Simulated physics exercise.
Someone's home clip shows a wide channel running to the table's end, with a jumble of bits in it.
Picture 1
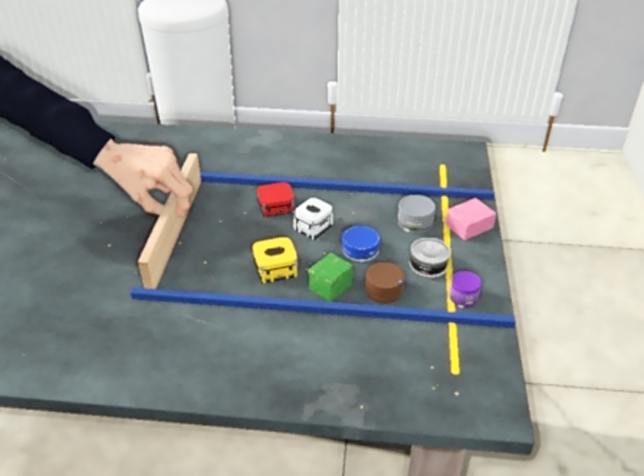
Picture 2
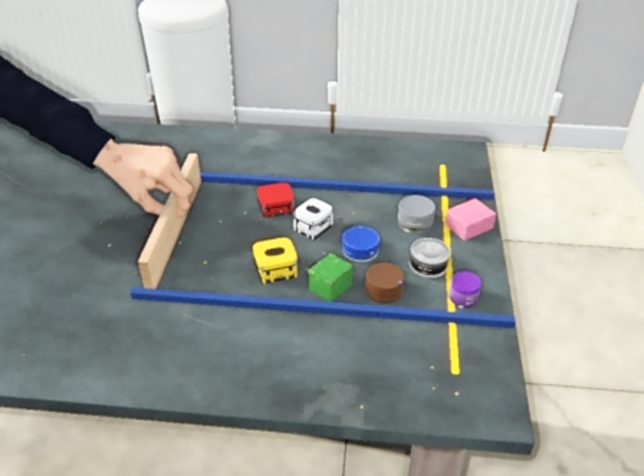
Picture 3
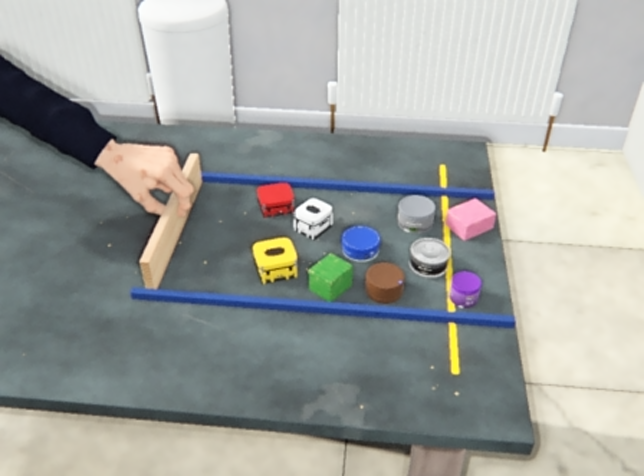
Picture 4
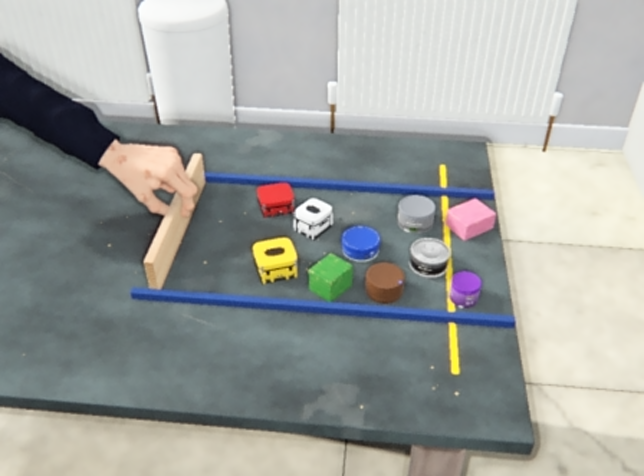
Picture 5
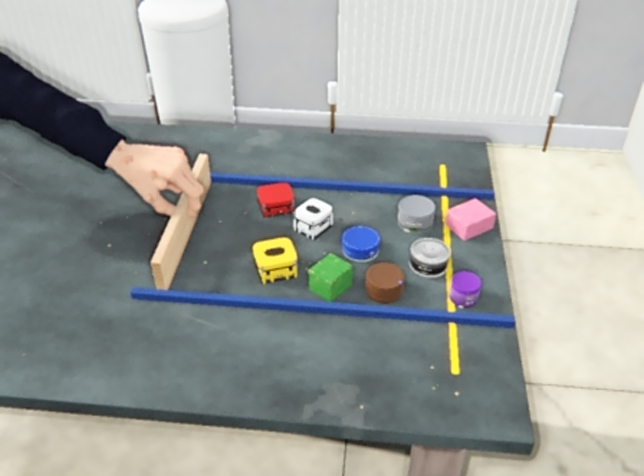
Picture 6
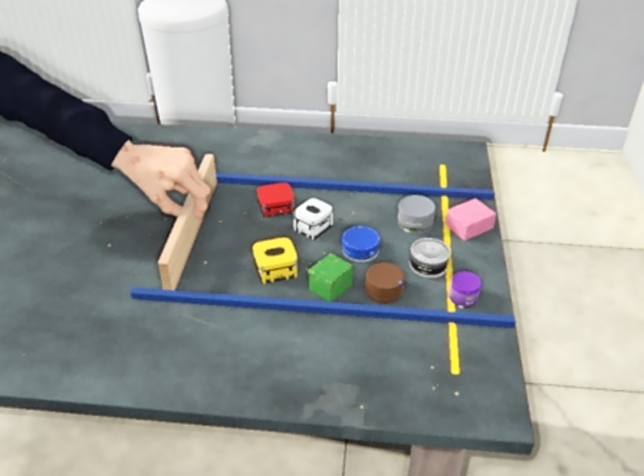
A hand held a wooden board upright between two blue strips on a dark table, then slid it slightly to the right, while the colourful tubs, tins and blocks ahead of it stayed still.
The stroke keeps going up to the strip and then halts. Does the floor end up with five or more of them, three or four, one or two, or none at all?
The table is going to lose three pieces, maybe four.
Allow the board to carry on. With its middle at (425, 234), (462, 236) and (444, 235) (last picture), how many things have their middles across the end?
Counts per position: 3 / 6 / 3.
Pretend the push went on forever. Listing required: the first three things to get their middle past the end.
Order: Purple tub, then pink block, then brown lid.
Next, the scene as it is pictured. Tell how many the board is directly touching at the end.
The count in contact is 4.
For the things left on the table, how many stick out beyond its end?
The total comes out at 3.
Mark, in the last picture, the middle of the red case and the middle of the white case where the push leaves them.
The red case stops around (463, 215); the white case around (463, 230).
Soon after, none off yet; pink block at rest near (470, 219); purple tub at rest near (465, 290); black tin at rest near (430, 258).
In the end, the number that fall off is three or four; gone, brown lid, purple tub and pink block.
